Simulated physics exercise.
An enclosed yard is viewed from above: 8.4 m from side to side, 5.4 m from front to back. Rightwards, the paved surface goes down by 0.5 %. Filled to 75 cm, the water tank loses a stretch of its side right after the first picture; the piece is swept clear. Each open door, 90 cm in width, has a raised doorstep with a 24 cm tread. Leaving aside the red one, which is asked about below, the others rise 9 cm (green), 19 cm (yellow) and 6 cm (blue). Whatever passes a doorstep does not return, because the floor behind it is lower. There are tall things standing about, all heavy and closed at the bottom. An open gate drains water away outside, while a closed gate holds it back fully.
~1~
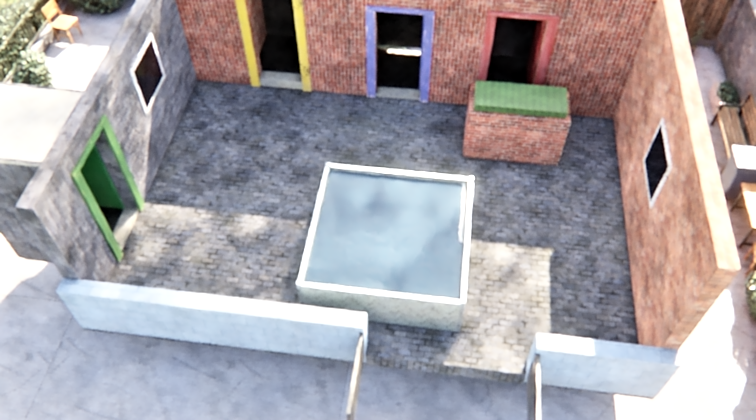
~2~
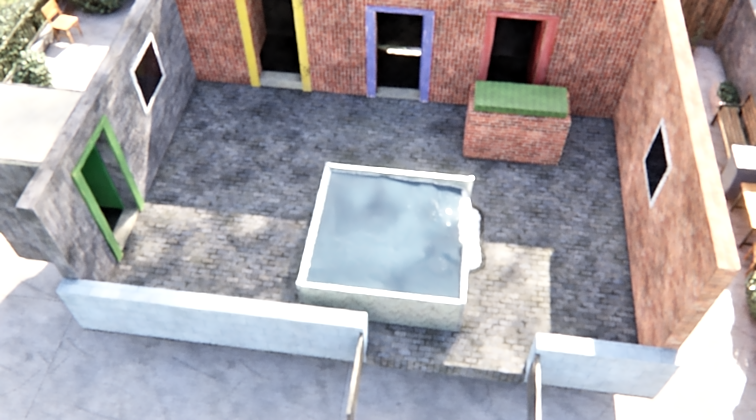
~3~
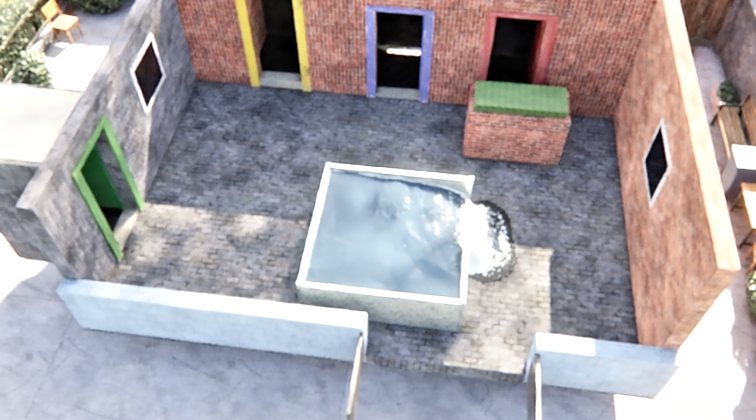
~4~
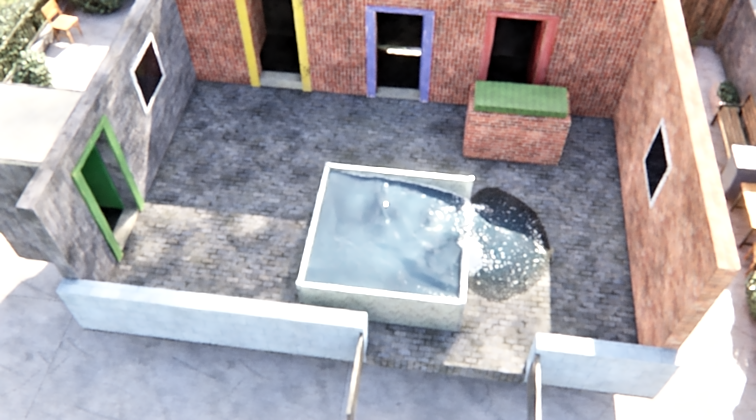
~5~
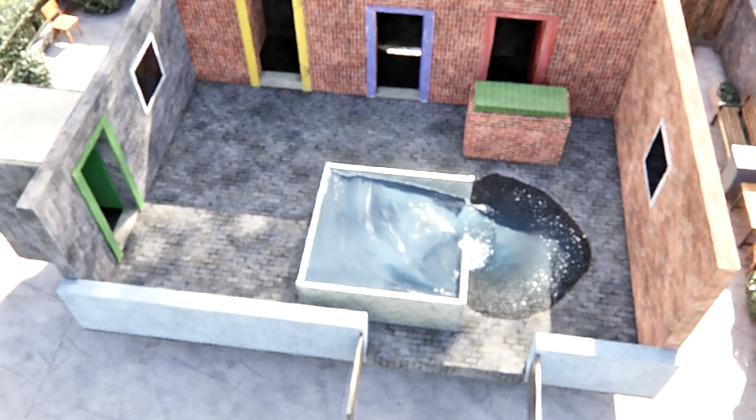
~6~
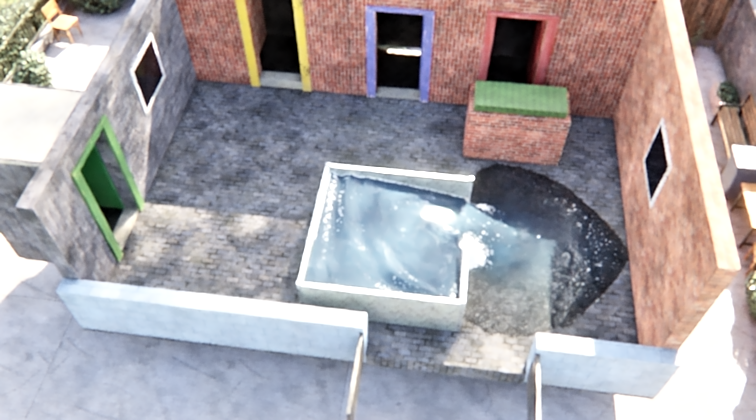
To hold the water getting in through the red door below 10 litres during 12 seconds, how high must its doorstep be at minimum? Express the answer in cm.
12 cm.
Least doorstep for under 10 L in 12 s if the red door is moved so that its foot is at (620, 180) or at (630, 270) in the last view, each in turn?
In turn: About 30 cm, about 35 cm.
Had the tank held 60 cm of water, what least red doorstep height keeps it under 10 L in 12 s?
Minimum height: Approx. 9.5 cm.
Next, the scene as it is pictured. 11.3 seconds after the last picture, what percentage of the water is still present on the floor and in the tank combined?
Remaining share: Around 86 %.
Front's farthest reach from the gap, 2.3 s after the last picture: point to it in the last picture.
Close to pixel (609, 124).
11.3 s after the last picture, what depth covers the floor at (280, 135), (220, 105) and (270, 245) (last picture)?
Depths in order: 4 / 9 / 2 cm.
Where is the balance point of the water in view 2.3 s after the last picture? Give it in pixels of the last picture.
Centre of mass: About (484, 242) px.
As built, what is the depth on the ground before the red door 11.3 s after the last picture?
9.5 cm.
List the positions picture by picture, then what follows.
In the first frame, still water, 75 cm deep, in the water tank at (390, 231); the red door at (513, 69) is dry.
In the second frame, the gap is at (464, 227), the front 0.3 m out at (481, 264); the back of the water tank holds 75 cm.
In the third frame, water pours out at (464, 229) and has run 0.8 m, to (510, 261); about 12 cm deep outside, 75 cm at the back.
In the fourth frame, water pours out at (464, 230) and has run 1.4 m, to (547, 253); about 9 cm deep outside, 75 cm at the back.
In the fifth frame, the front is at (586, 252), 2.1 m from the gap at (464, 230); 4.2 m2 of floor is wet, 74 cm left at the back.
In the sixth frame, water pours out at (464, 230) and has run 2.6 m, to (620, 261); about 5 cm deep outside, 69 cm at the back; 1.7 m in a straight line remain to the red door at (513, 69).
Then, 0.7 s after the last picture water covers 25 % of the floor, deepest (44 cm) near (472, 236); it has not reached the red door.
Then, 2.3 s after the last picture water covers 35 % of the floor, deepest (40 cm) near (609, 124); 9 cm at the red door, 0 litres in over its 16 cm doorstep.
Then, 11.3 s after the last picture water covers 95 % of the floor, deepest (14 cm) near (590, 122); 10 cm at the red door, 0 litres in over its 16 cm doorstep.
At the red door as built, the water peaked near 16 cm, 5.7 s after the last picture.
Run again over the same 12 s with other heights there, 16 litres in over 11 cm, 1 litre over 14.5 cm. The limit of 10 litres is kept from about 12 cm up.
